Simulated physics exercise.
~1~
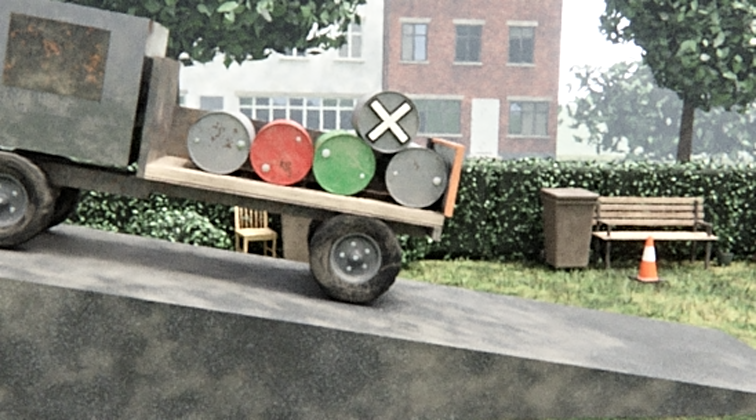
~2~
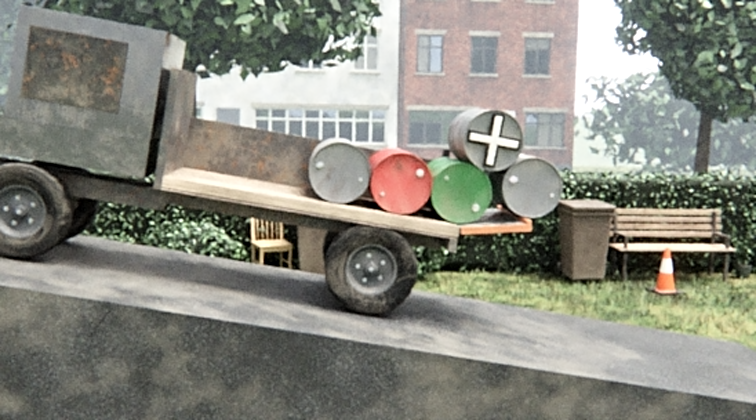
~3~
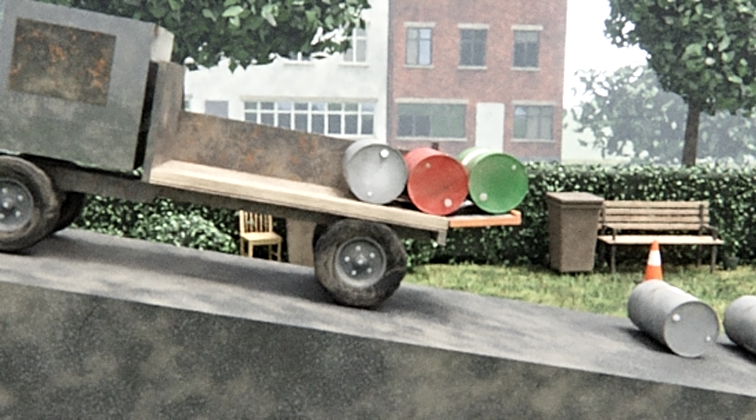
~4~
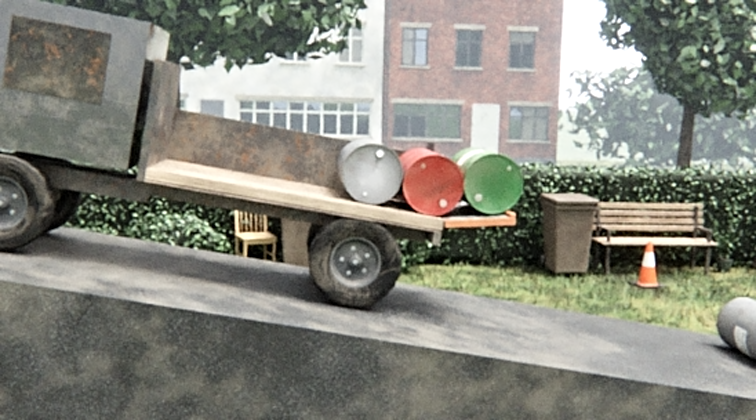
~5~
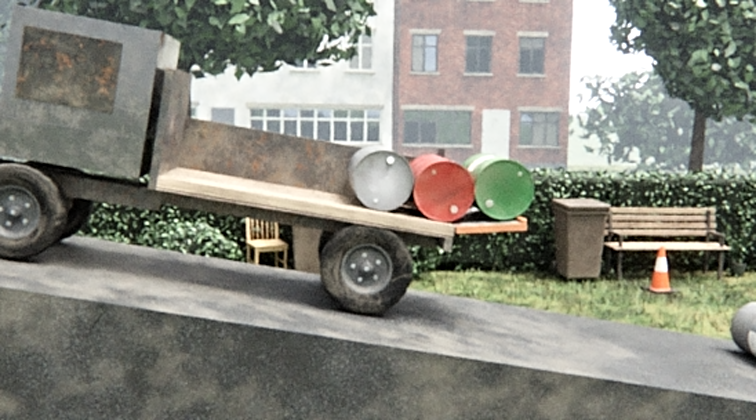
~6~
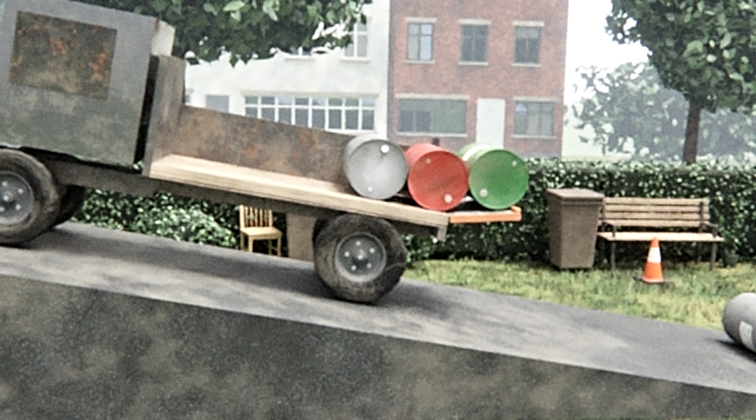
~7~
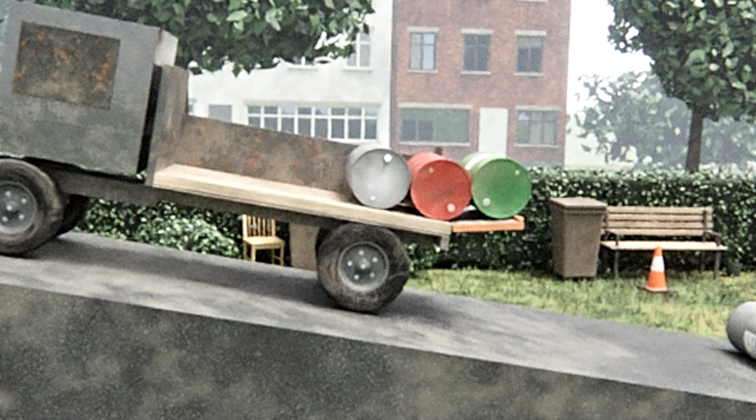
In this clip, a truck stands nose-up on a ramp as its tailgate drops and its drums roll right; the crossed one and a gray one fall off and roll down the slope, while a gray, a red and a green drum stay at the tail.
